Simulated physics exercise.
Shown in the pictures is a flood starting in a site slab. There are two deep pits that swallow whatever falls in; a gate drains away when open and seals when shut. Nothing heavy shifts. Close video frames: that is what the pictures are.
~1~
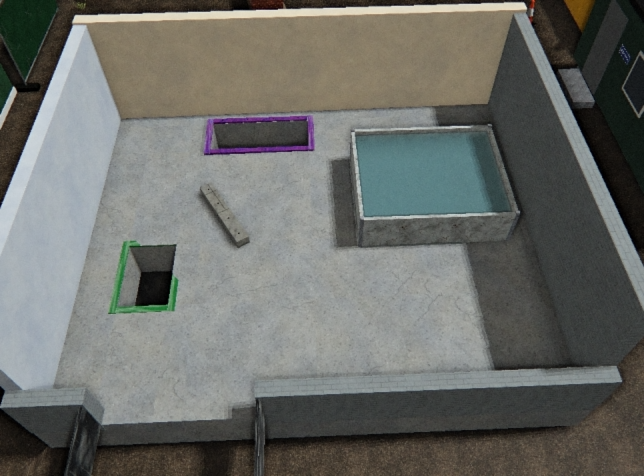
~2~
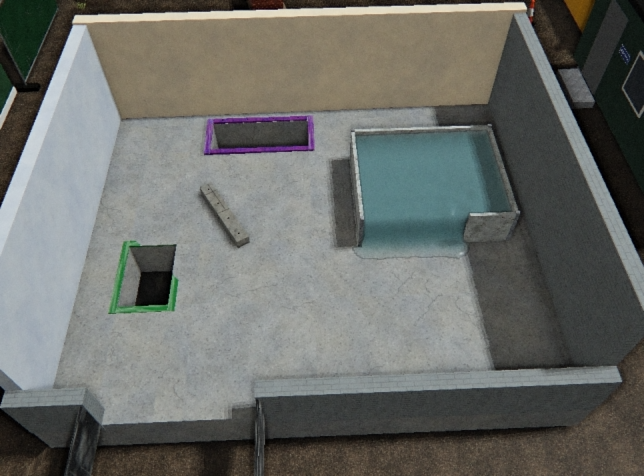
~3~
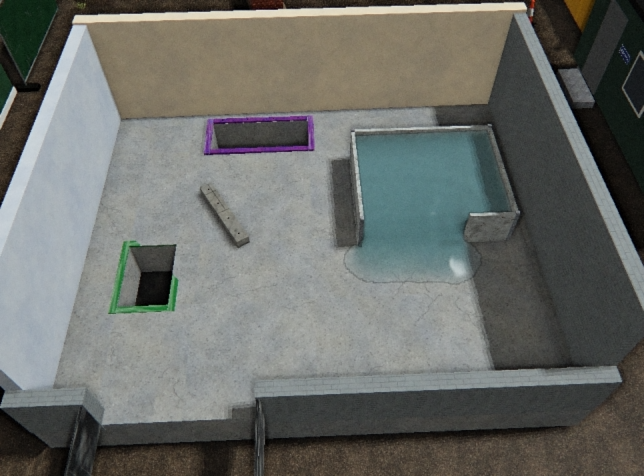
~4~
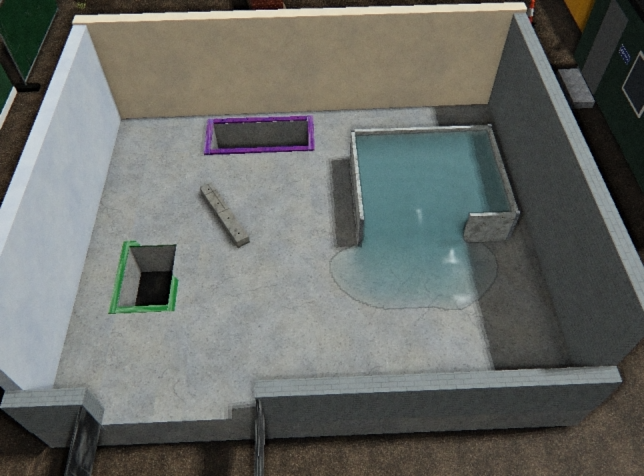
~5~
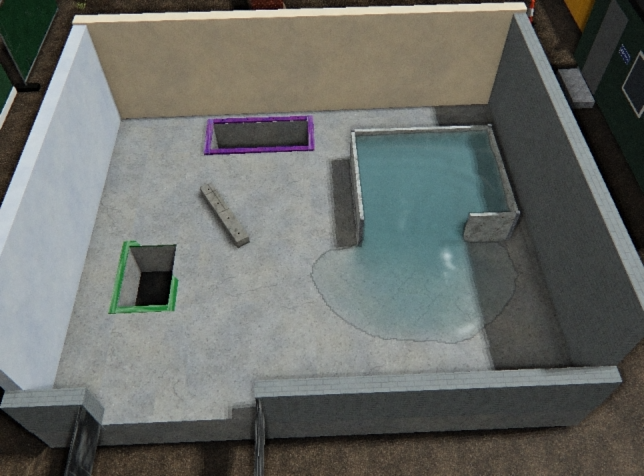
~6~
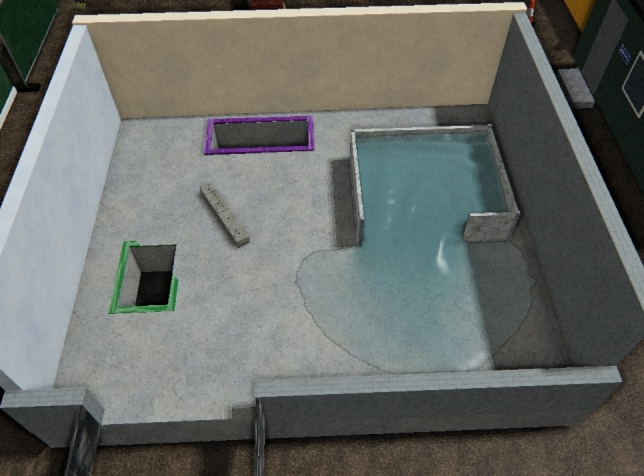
Walled concrete slab with purple-edged and green-edged pits, an open tank's front wall gapping and water spreading across the floor.
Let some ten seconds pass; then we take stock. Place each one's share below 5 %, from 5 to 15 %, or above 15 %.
Placed: The gate lands above 15 %; the green pit lands above 15 %; the purple pit lands below 5 %.
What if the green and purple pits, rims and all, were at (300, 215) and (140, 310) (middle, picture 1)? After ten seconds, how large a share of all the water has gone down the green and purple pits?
Green gets 0 in a hundred; purple gets 20 in a hundred.
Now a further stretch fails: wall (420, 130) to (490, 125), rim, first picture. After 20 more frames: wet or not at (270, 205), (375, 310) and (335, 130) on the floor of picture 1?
In the order asked: Sodden, out of reach, sodden.
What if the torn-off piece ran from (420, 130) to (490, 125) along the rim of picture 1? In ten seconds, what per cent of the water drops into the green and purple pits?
Green 2 %, purple 25 %.
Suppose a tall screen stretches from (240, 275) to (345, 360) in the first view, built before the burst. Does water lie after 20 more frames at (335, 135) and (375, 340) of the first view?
First spot not reached; second spot swamped.
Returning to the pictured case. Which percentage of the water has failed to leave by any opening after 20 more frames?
Roughly 96 parts in a hundred.
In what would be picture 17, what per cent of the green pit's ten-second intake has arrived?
By my reckoning, 0 percent.
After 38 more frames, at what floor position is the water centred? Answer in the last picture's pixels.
Around pixel (355, 275) of the last picture.
A moment on, water covers 25 % of the floor; the gate 0 %, the green pit 0 %, the purple pit 0 %.
Next, water covers 30 % of the floor; the gate 0 %, the green pit 0 %, the purple pit 0 %.
Then, water covers 45 % of the floor; the gate 4 %, the green pit 0 %, the purple pit 0 %.
Later, water covers 65 % of the floor; the gate 9 %, the green pit 7 %, the purple pit 0 %.
In the end, water covers 85 % of the floor; the gate 17 %, the green pit 17 %, the purple pit 0 %.
